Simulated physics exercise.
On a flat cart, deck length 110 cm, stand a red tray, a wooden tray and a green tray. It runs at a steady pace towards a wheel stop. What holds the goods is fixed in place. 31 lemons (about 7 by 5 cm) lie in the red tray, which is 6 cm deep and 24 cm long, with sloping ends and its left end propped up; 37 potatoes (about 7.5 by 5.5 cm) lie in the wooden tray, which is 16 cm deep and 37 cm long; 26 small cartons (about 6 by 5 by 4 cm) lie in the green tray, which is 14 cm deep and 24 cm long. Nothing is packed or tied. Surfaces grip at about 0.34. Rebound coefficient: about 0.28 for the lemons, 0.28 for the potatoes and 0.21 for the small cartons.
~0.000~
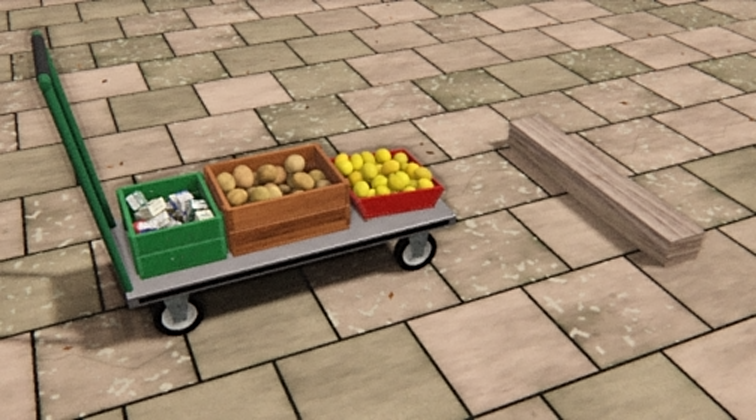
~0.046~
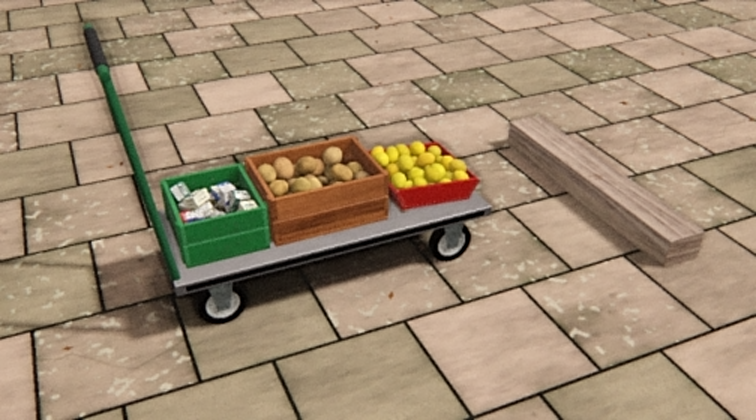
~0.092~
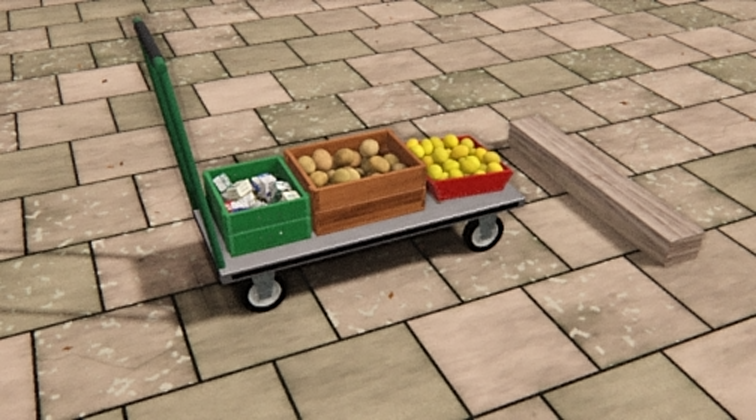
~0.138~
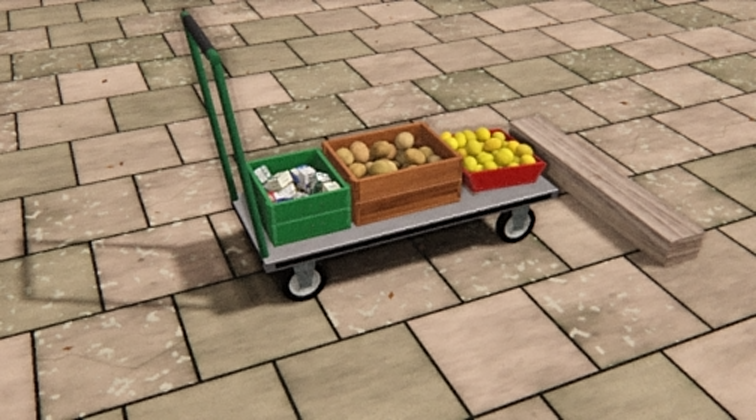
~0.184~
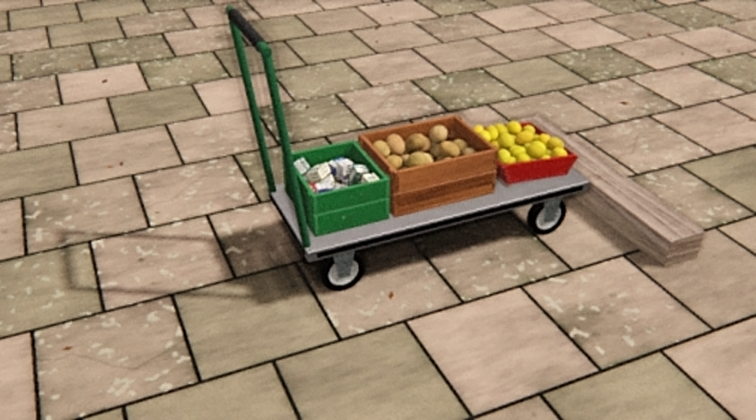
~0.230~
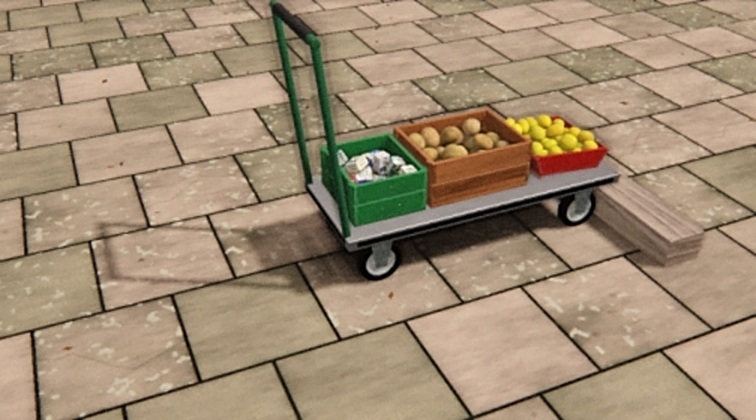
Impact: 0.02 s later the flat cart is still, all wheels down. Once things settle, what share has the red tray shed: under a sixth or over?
The red tray loses over a sixth of its lemons.
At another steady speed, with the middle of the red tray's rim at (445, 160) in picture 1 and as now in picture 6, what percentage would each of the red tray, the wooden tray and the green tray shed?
Then red tray 30, wooden tray 0, green tray 0 per cent.
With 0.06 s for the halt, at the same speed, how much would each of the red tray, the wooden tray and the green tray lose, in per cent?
In that case red tray 50, wooden tray 10, green tray 0 per cent.
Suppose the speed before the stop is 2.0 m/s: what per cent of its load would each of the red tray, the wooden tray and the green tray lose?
Then red tray 30, wooden tray 0, green tray 0 per cent.
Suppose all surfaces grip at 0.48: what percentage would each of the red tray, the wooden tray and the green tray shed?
In that case red tray 50, wooden tray 10, green tray 10 per cent.
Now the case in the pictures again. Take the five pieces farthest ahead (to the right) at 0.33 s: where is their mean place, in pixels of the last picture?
Near (606, 105).
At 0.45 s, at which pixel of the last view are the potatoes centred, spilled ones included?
Near (488, 146).
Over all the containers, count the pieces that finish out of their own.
Roughly 25 in all.
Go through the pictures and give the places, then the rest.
In the first frame (places track the rim corner closest to us here), red tray (359, 199); green tray (136, 236); 74 cm to go; all still inside.
Red tray (398, 190); green tray (184, 225); 60 cm to go, in the second frame.
Red tray (435, 182); green tray (230, 214); 46 cm to go, in the third frame.
Red tray (471, 173); green tray (274, 204); 32 cm to go, in the fourth frame.
Red tray (505, 165); green tray (316, 195); 18 cm to go, in the fifth frame.
Red tray (538, 157); green tray (357, 186); 4 cm to go; all still inside, in the sixth frame.
After 0.23 s, contact.
After 0.33 s, the red tray is down by 7 of 31, the wooden tray has all 37 and the green tray is down by 1 of 26.
After 0.45 s, the red tray is down by 15 of 31, the wooden tray is down by 2 of 37 and the green tray is down by 1 of 26.
After 0.68 s, the red tray is down by 18 of 31, the wooden tray is down by 4 of 37 and the green tray is down by 1 of 26.
Final count (at 1.19 s), the red tray is down by 18 of 31, the wooden tray is down by 4 of 37 and the green tray is down by 1 of 26. Asked share, 18 of 31, 58 per cent.
